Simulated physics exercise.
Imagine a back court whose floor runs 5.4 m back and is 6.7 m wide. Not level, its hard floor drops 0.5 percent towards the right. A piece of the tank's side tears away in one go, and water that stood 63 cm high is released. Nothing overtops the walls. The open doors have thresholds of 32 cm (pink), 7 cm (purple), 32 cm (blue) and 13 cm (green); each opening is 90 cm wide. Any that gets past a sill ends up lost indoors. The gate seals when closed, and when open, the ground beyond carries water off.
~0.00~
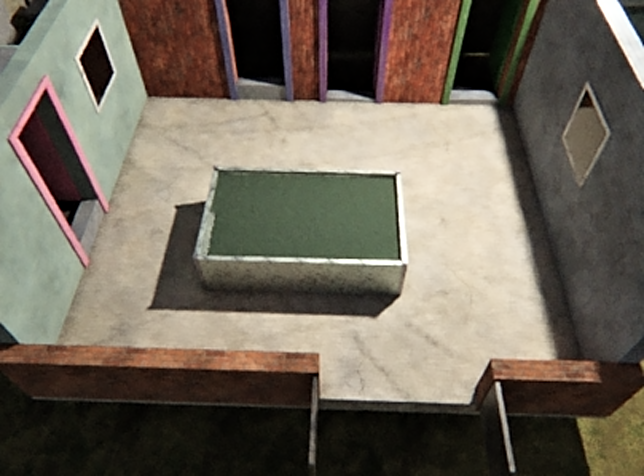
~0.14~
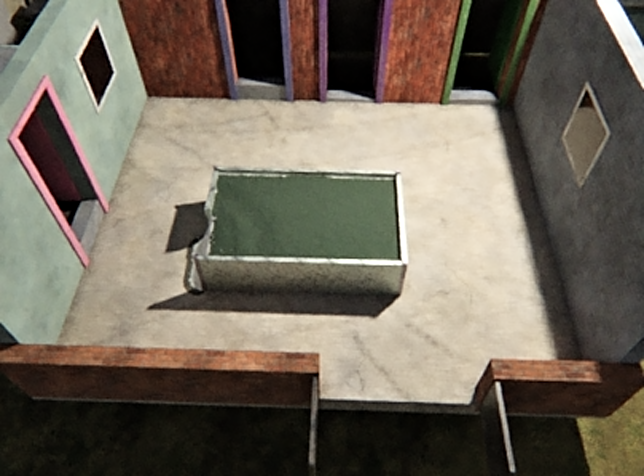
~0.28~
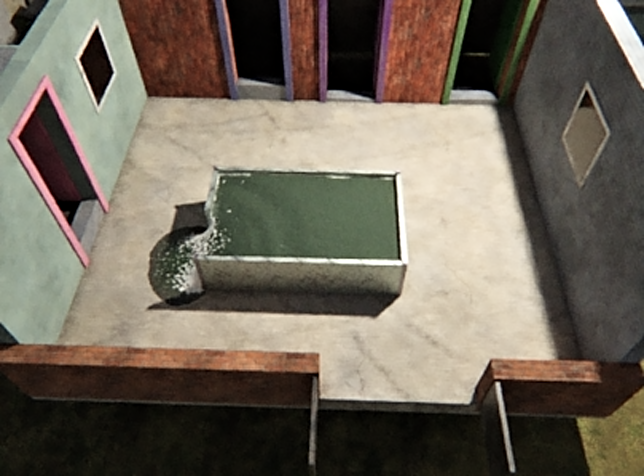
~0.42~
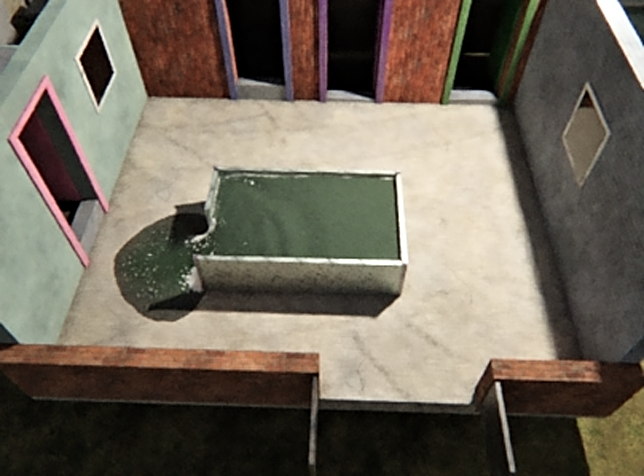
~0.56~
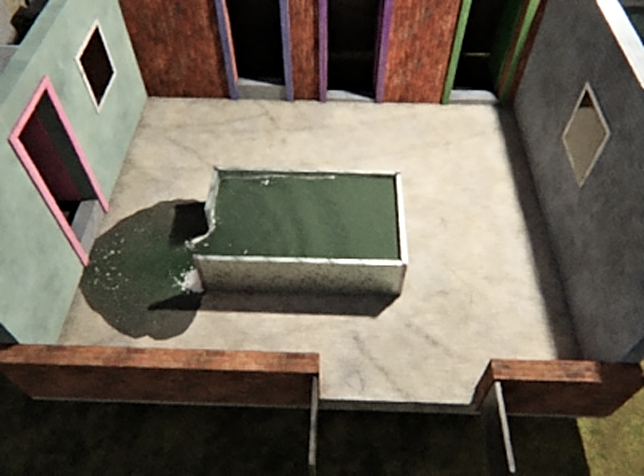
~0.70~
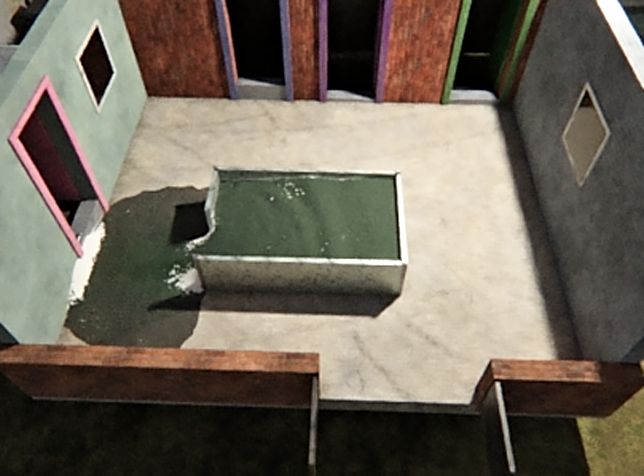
A walled court with a pale stone floor is seen from above by a still camera. A pale-sided tank of dark green water stands in the middle, between a mint wall with a pink-edged doorway at left and a grey wall at right, with brick walls behind and in front. The tank's left end breaks open, and water pours out, spreading across the floor to the left wall.
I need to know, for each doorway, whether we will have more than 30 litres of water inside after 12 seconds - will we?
Result: Pink door: Within the limit. Purple door: Within the limit. Blue door: Within the limit. Green door: Within the limit.
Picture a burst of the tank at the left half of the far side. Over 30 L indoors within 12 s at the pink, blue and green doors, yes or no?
Compared with the limit, pink is lower, blue is lower and green is lower.
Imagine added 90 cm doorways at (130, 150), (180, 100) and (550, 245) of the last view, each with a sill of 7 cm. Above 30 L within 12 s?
Well, the first is on the low side, the second is on the high side, and the third is on the low side.
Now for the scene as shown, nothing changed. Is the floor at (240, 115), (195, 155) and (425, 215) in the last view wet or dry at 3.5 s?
Soaked, soaked, untouched.
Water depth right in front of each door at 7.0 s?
In centimetres - pink: 13, purple: 5, blue: 9, green: 3.
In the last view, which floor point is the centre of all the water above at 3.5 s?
Close to (236, 248) in the last picture.
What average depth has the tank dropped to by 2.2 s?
42 cm.
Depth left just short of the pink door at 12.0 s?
I'd say close to 7.5 cm.
After 1.4 s water covers 15 % of the floor and is deepest (47 cm) near (48, 370); pink door 30 cm at the sill, 0 L in, purple door not reached, blue door not reached, green door not reached.
After 2.2 s water covers 20 % of the floor and is deepest (36 cm) near (67, 319); pink door 30 cm at the sill, 1 L in, purple door not reached, blue door not reached, green door not reached.
After 3.5 s water covers 45 % of the floor and is deepest (28 cm) near (53, 356); pink door 22 cm at the sill, 1 L in, purple door not reached, blue door 9 cm at the sill, 0 L in, green door not reached.
After 7.0 s water covers 90 % of the floor and is deepest (15 cm) near (105, 285); pink door 13 cm at the sill, 1 L in, purple door 5 cm at the sill, 0 L in, blue door 9 cm at the sill, 0 L in, green door 3 cm at the sill, 0 L in.
After 12.0 s water covers 95 % of the floor and is deepest (11 cm) near (531, 176); pink door 7 cm at the sill, 1 L in, purple door 5 cm at the sill, 0 L in, blue door 5 cm at the sill, 0 L in, green door 11 cm at the sill, 0 L in.
